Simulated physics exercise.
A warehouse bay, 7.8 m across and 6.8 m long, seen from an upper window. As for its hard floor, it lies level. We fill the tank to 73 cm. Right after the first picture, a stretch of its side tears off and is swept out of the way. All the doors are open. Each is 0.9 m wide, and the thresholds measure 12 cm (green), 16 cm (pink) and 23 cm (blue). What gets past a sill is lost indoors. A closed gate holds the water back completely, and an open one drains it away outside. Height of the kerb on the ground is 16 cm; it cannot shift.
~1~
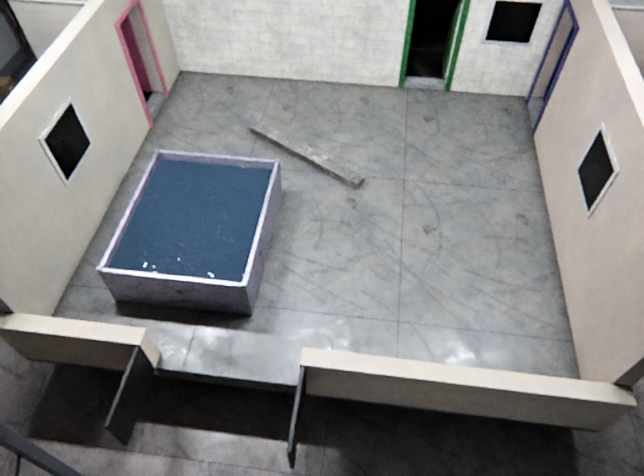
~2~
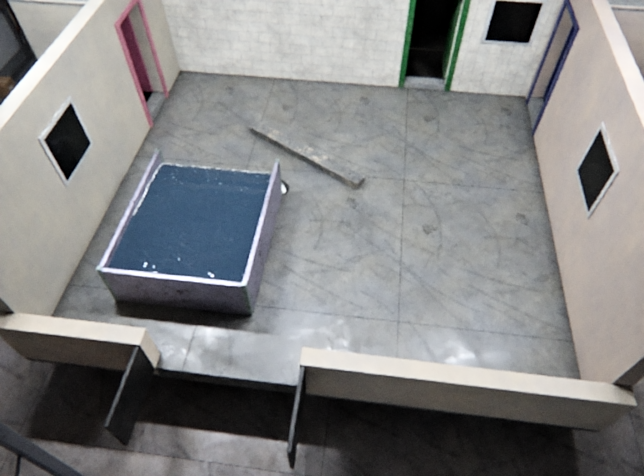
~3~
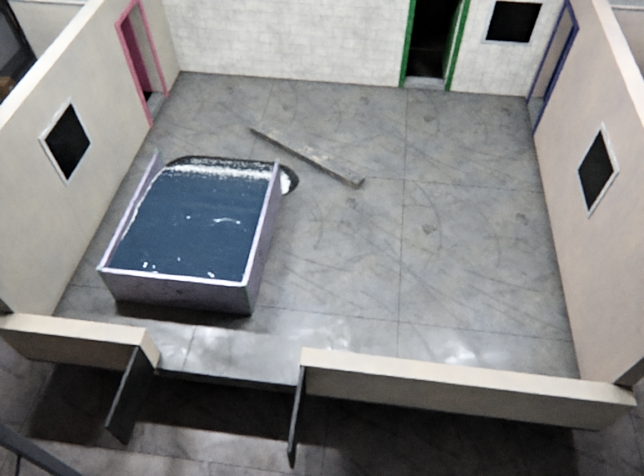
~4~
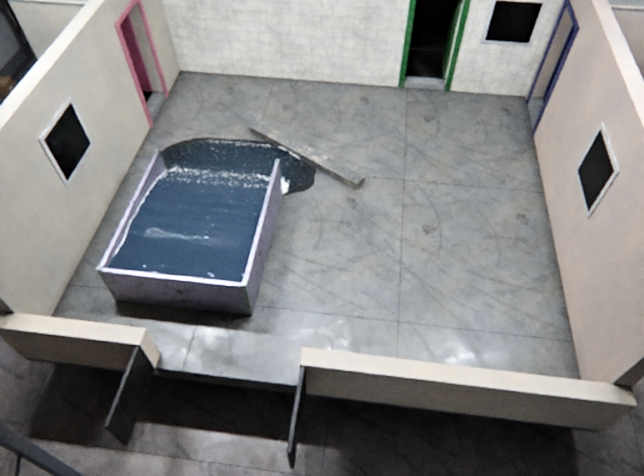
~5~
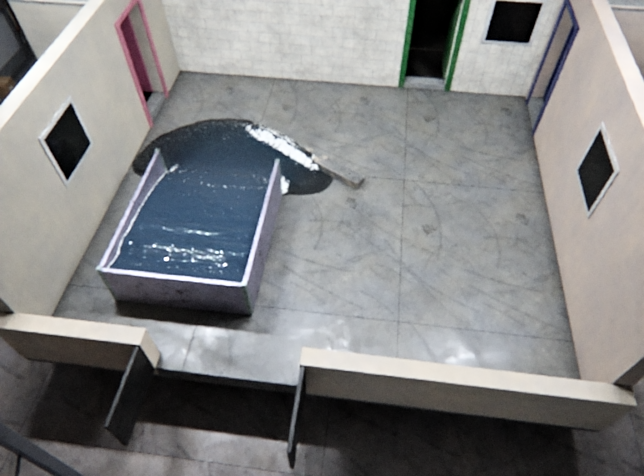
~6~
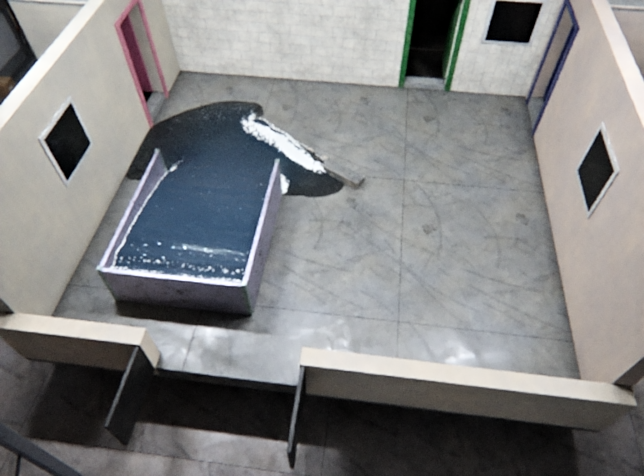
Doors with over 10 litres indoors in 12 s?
Green door not over, pink door over, blue door not over.
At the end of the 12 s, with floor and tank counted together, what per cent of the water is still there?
Around 92 percent of the water.
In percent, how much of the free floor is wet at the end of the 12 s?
Near 95 per cent is wet.
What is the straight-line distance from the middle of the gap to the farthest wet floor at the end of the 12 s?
That's near 6.8 m in a straight line.
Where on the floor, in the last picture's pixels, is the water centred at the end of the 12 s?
I'd say somewhere around (344, 215).
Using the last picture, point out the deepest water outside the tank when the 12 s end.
Roughly at pixel (336, 180).
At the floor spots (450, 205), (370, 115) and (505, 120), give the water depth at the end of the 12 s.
Around 5 cm, 4 cm and 6 cm, in the order given.
A moment later water covers 25 % of the floor and is deepest (43 cm) near (261, 141); green door not reached, pink door 14 cm at the sill, 0 L in, blue door not reached.
Soon after water covers 35 % of the floor and is deepest (53 cm) near (176, 94); green door not reached, pink door 18 cm at the sill, 0 L in, blue door not reached.
Next water covers 50 % of the floor and is deepest (32 cm) near (161, 109); green door 9 cm at the sill, 0 L in, pink door 31 cm at the sill, 73 L in, blue door not reached.
Later on water covers 90 % of the floor and is deepest (20 cm) near (41, 337); green door 6 cm at the sill, 0 L in, pink door 11 cm at the sill, 133 L in, blue door 14 cm at the sill, 0 L in.
At the end water covers 95 % of the floor and is deepest (18 cm) near (336, 180); green door 7 cm at the sill, 0 L in, pink door 5 cm at the sill, 133 L in, blue door 7 cm at the sill, 0 L in.
